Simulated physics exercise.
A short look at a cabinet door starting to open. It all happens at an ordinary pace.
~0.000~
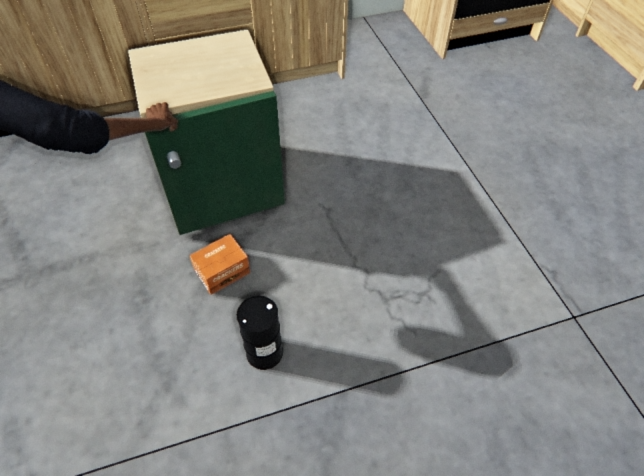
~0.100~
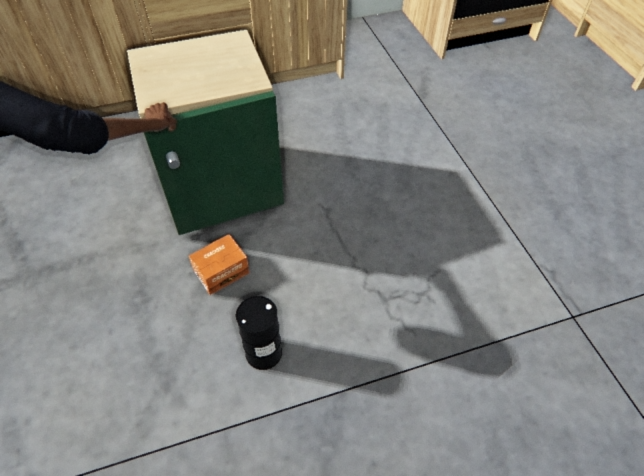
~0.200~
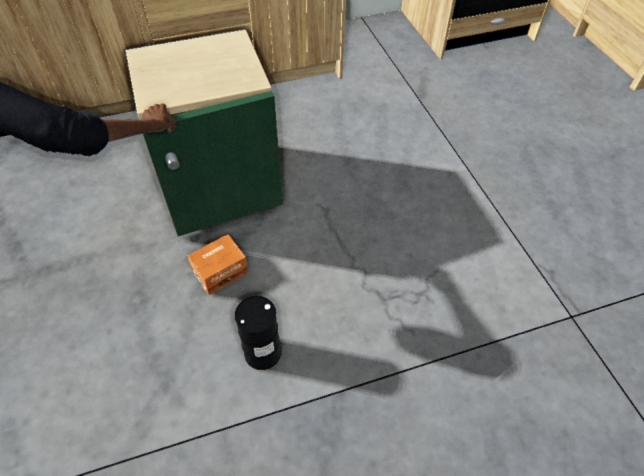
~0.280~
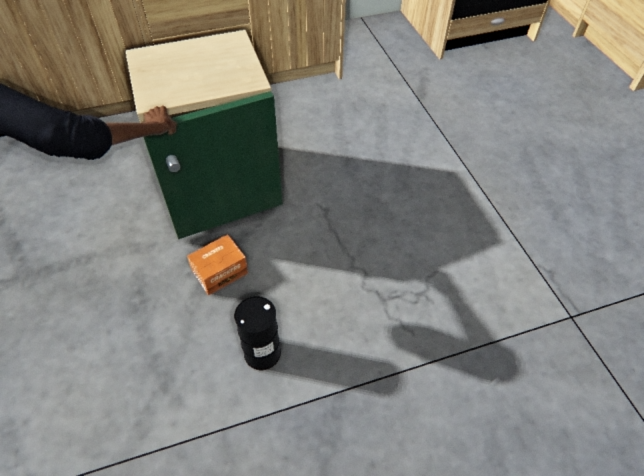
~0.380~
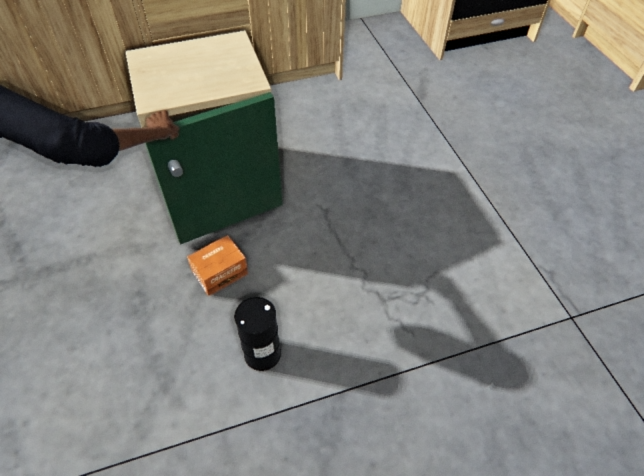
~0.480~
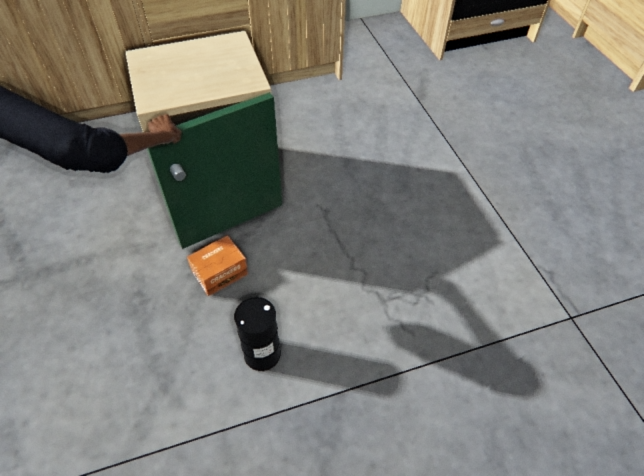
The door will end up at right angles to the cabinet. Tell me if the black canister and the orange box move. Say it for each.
Outcome: The black canister stays untouched and the orange box gets shoved.
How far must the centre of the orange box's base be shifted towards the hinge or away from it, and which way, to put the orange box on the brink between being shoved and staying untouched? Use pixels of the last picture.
A shift of 40 pixels, going down.
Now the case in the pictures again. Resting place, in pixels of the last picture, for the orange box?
Roughly at (330, 277).
By 1.32 s, door 40° open; black canister at rest near (259, 336); orange box shifted a little near (237, 276).
By 1.96 s, door 60° open; black canister at rest near (259, 336); orange box shifted about its own width near (273, 285).
By 2.46 s, door 77° open; black canister at rest near (259, 336); orange box shifted well along near (305, 284).
When it is over (3.4 s), the black canister remains where it is, near (259, 336); the orange box is pushed along, near (330, 277).
